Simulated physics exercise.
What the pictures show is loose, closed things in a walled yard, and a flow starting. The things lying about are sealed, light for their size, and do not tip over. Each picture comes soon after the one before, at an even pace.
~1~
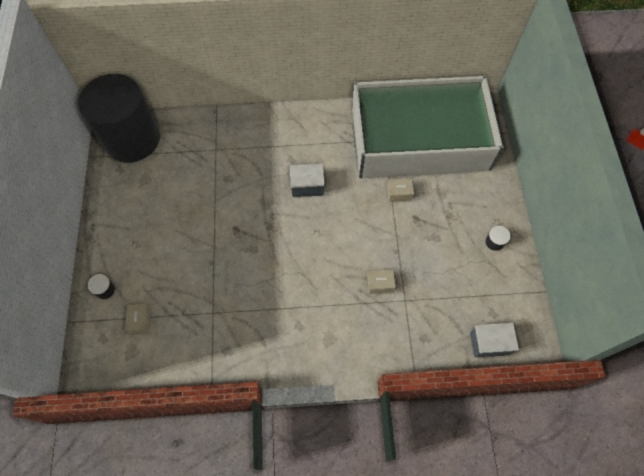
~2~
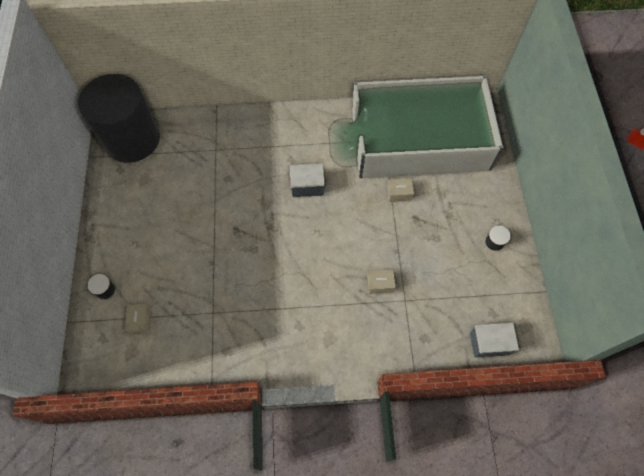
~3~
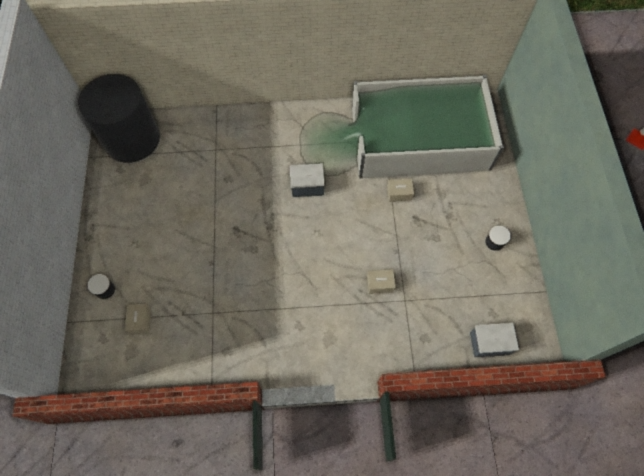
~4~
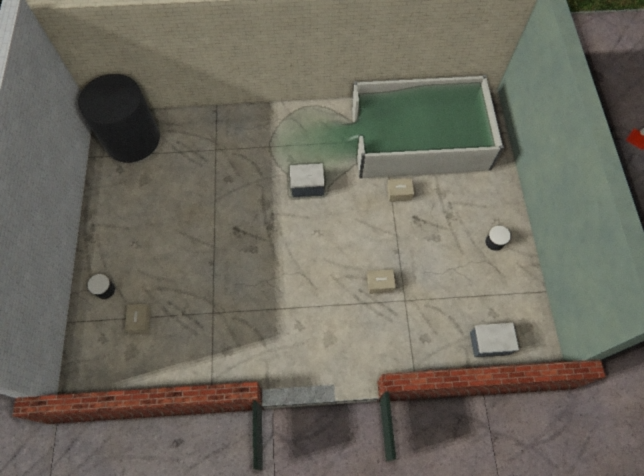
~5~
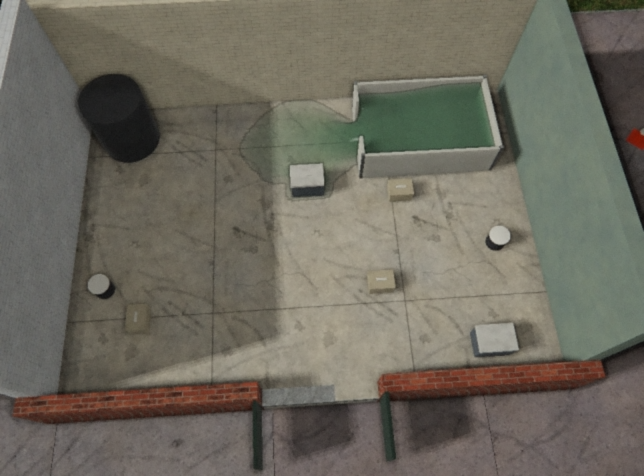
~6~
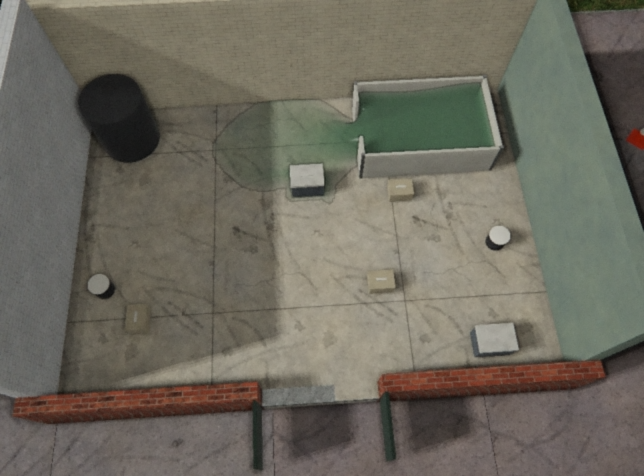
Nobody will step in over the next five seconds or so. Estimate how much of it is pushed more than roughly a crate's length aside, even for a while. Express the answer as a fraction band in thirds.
Fraction band: Less than 1/3.
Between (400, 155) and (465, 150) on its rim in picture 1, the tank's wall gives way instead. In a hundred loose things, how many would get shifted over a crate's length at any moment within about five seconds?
Result: Close to 40 %.
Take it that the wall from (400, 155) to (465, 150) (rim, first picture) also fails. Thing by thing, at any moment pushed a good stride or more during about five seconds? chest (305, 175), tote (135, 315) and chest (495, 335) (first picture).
Well, in order they come out as below the mark, below the mark and below the mark.
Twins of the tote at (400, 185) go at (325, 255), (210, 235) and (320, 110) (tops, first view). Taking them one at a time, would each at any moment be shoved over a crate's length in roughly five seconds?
Result by item: Stays where it is / stays where it is / stays where it is.
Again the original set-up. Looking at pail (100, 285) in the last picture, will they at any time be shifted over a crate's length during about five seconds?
Result: The full distance.
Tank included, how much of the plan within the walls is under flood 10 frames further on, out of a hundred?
Roughly 45 per cent.
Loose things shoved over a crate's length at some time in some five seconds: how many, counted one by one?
So, 1 of them.
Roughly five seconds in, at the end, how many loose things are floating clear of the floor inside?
My count is 1.
A moment on, 0 of 7 are well off their spots; 0 afloat.
Next, 0 of 7 are well off their spots; 0 afloat.
Later, 1 of 7 are well off their spots; 1 afloat.
In the end, 1 of 7 are well off their spots, and 1 have been at some point; 1 afloat.
